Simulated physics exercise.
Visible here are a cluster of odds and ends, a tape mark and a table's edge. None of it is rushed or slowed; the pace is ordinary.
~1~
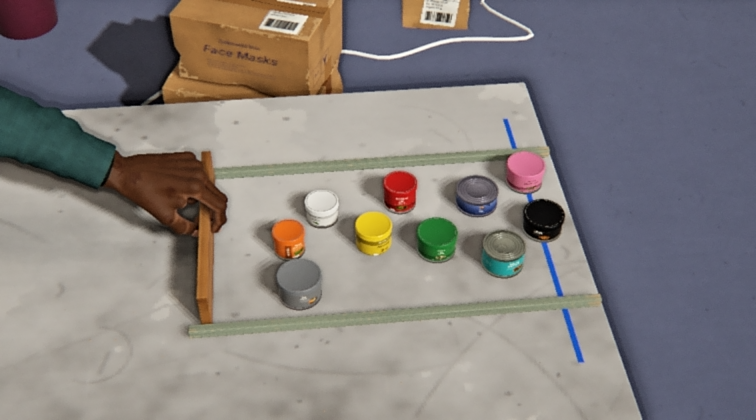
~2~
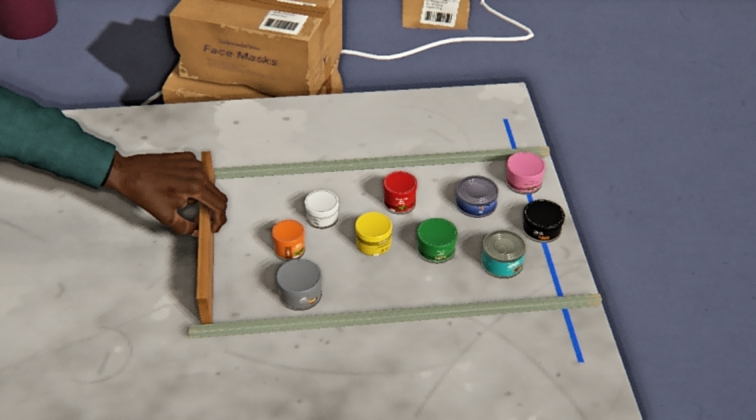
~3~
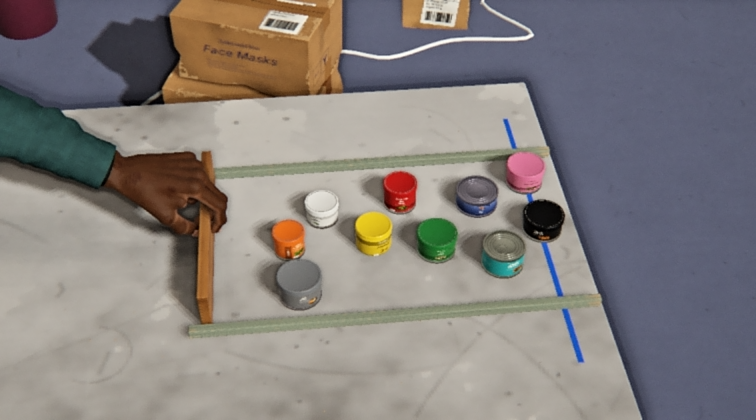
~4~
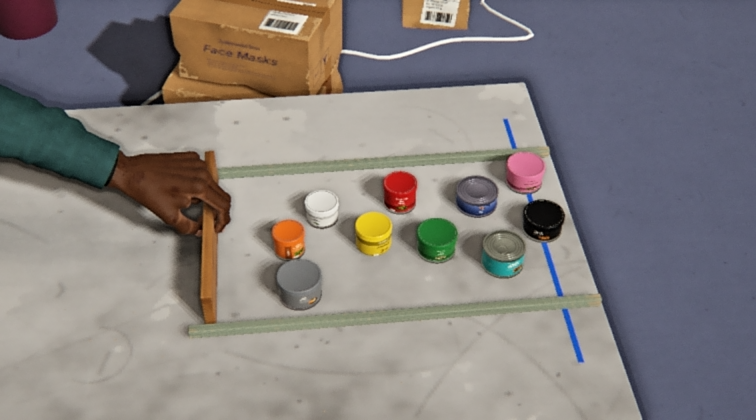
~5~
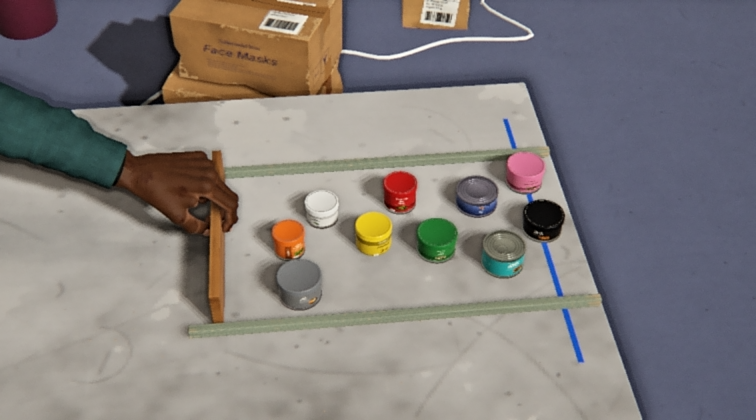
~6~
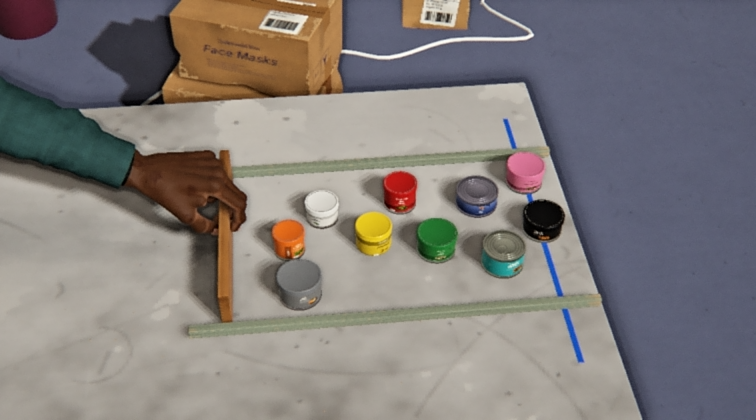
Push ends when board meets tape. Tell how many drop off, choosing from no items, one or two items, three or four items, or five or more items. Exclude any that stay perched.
The way I see it, five or more of them end up off the end.
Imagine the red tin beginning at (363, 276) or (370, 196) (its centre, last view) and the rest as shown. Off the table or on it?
Taking them in order, it drops away and then it stays put.
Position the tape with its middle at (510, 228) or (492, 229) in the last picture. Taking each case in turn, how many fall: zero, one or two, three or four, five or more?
In turn: One to two, then zero.
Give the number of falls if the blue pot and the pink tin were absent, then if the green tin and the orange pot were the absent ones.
In the first try 3, in the other 4.
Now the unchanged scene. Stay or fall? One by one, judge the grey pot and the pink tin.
The grey pot? It hangs on. The pink tin? It doesn't stay.
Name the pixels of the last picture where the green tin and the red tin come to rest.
The green tin stops around (567, 242); the red tin around (542, 171).
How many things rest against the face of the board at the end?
It touches 5.
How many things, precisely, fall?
5.
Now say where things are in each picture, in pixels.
In the first frame, black tin (543, 221); pink tin (525, 173); turquoise tin (503, 254); board (207, 234); tape (539, 226).
In the second frame, pink tin (525, 173); grey pot (300, 285).
In the third frame, turquoise tin (503, 254); white tin (322, 209).
In the fourth frame, black tin (543, 221); red tin (400, 193).
In the fifth frame, pink tin (525, 173); orange pot (289, 240).
In the sixth frame, black tin (543, 221); pink tin (525, 173); turquoise tin (503, 254); board (226, 233); tape (539, 226).
Soon after, none off yet; black tin at rest near (543, 221); pink tin at rest near (525, 173); turquoise tin at rest near (503, 254).
At rest, the number that fall off is five or more; fallen, yellow tub, blue pot, turquoise tin, pink tin and black tin.
